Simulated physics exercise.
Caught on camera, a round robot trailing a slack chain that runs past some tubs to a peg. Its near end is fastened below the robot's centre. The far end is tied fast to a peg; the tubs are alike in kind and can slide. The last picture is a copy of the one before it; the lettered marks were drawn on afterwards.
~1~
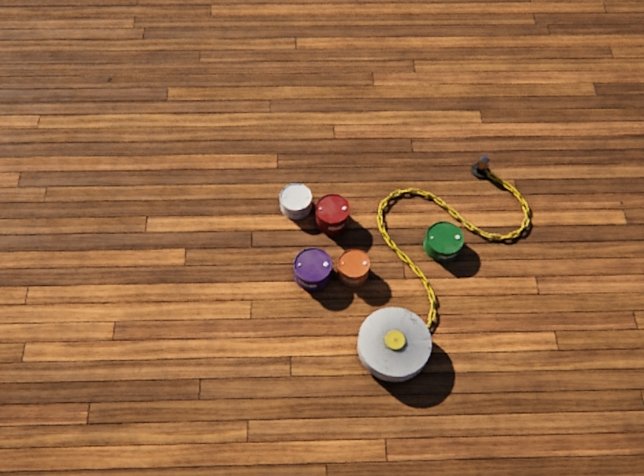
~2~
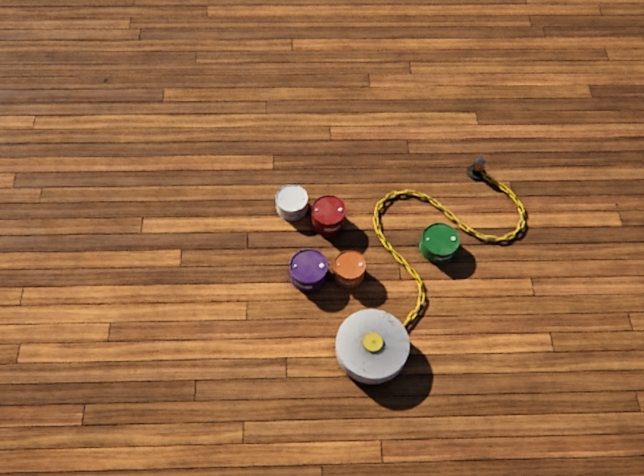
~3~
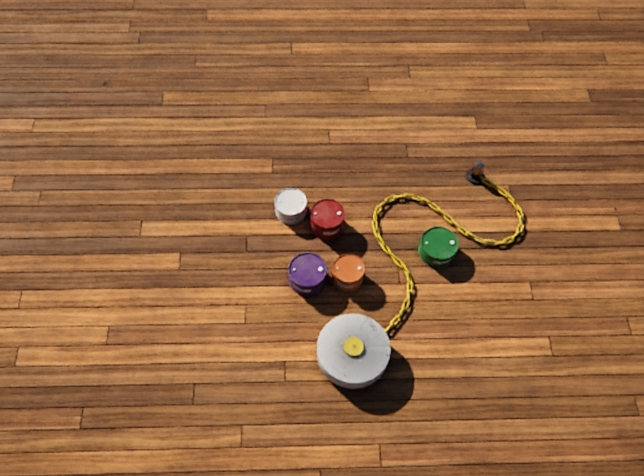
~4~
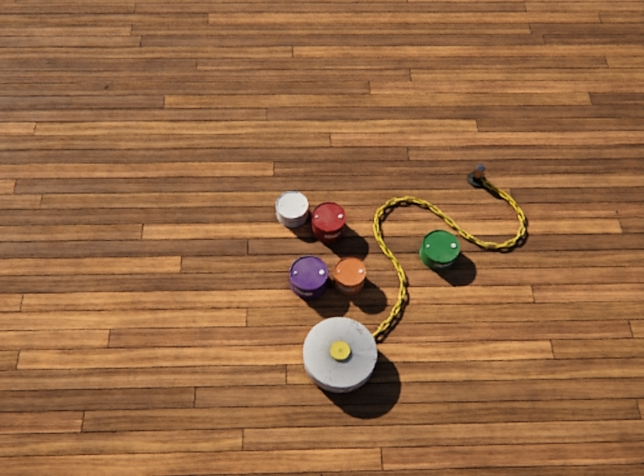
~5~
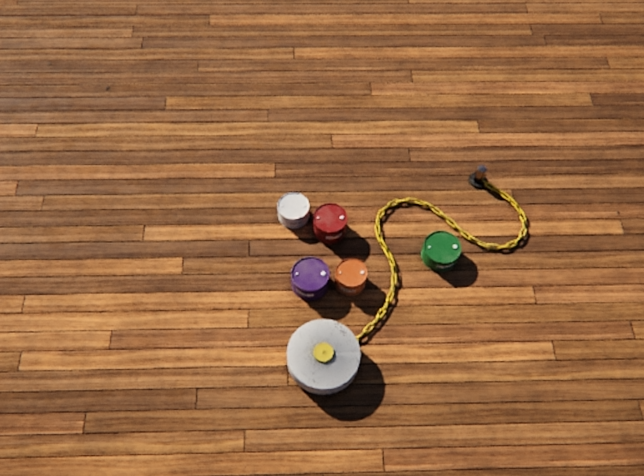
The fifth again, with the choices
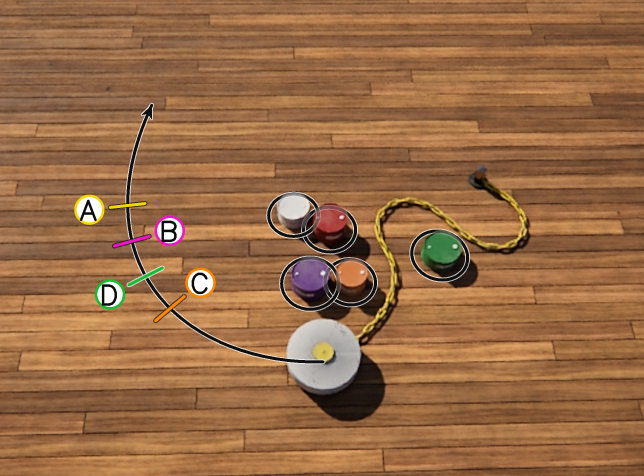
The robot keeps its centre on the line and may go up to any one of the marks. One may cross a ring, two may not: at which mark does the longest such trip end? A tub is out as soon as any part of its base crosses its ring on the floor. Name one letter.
The limit holds up to A.
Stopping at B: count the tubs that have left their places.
The count is none.
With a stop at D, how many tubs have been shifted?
The count is none.
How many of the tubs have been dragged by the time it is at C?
By then, none.
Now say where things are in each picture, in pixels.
Purple tub (313, 270); white tub (296, 202); robot (394, 345), in the first frame.
Robot (372, 347); green tub (439, 243), in the second frame.
Robot (353, 351); red tub (327, 219), in the third frame.
Robot (340, 355); white tub (292, 209), in the fourth frame.
Robot (323, 357); green tub (441, 251); orange tub (351, 277); red tub (330, 224), in the fifth frame.
On the copy, A at (128, 206); B at (132, 241); C at (170, 308); D at (146, 276); the route from (323, 362) via (139, 263) to (152, 105).
On A. First, robot (216, 336).
Then, robot (143, 271).
Finally, robot (125, 199); orange tub (348, 273); none over the rings.
By contrast, B is within the limit but short; C is within the limit but short; D is within the limit but short.
